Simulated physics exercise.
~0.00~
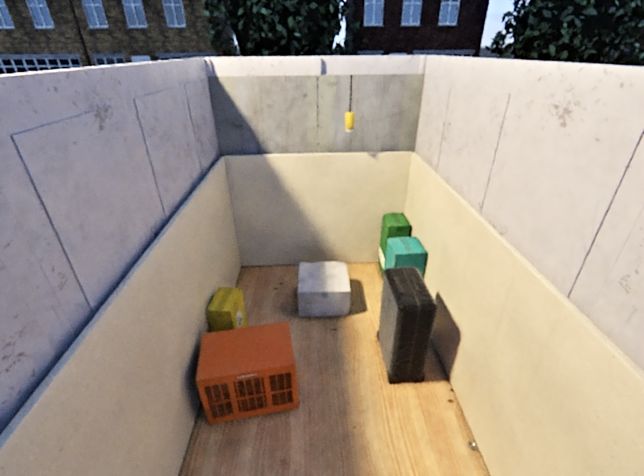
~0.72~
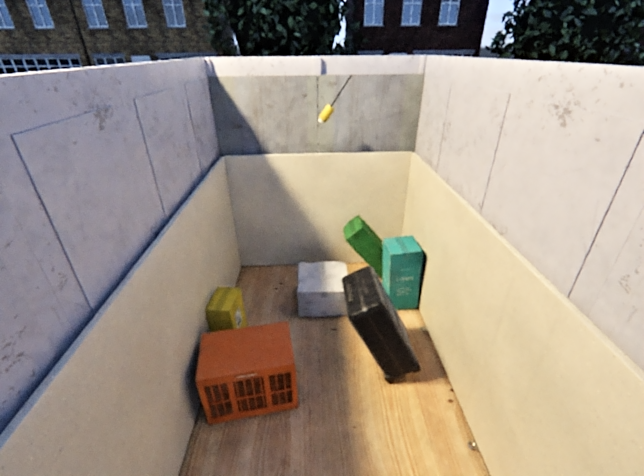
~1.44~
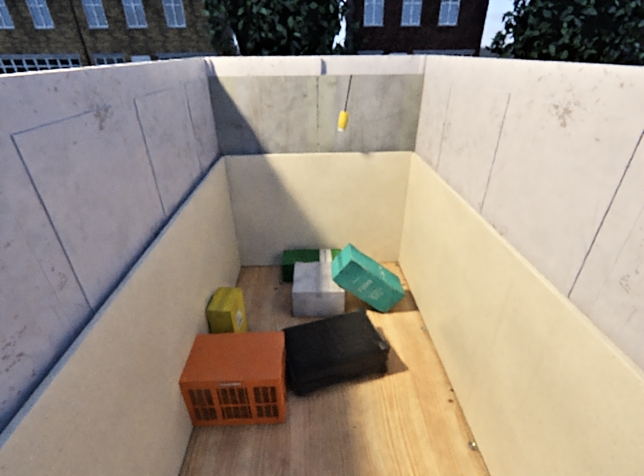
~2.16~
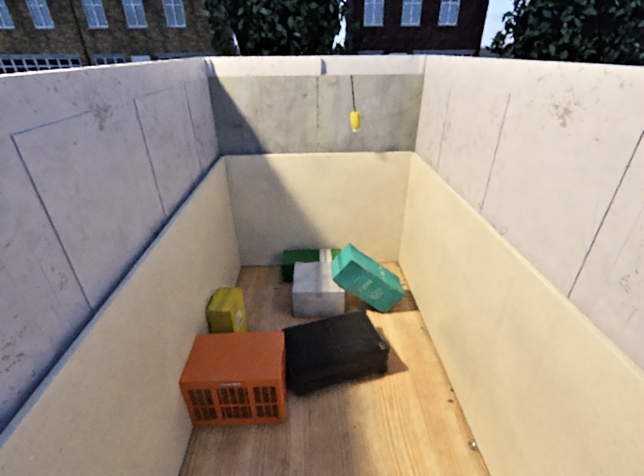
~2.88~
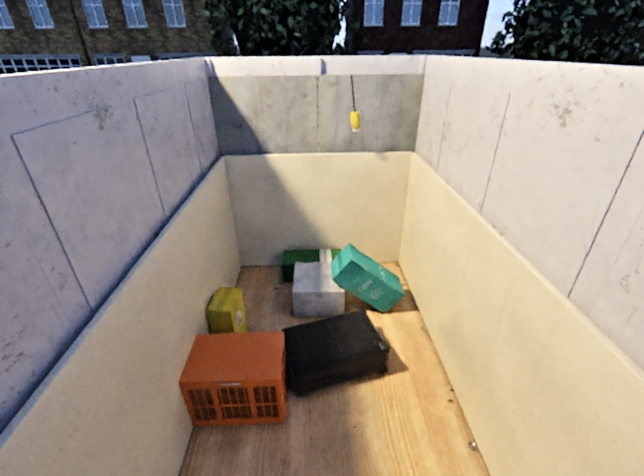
Orange chest shifting slightly in a van bay as black case and green box topple left, turquoise box ending tilted against white box.
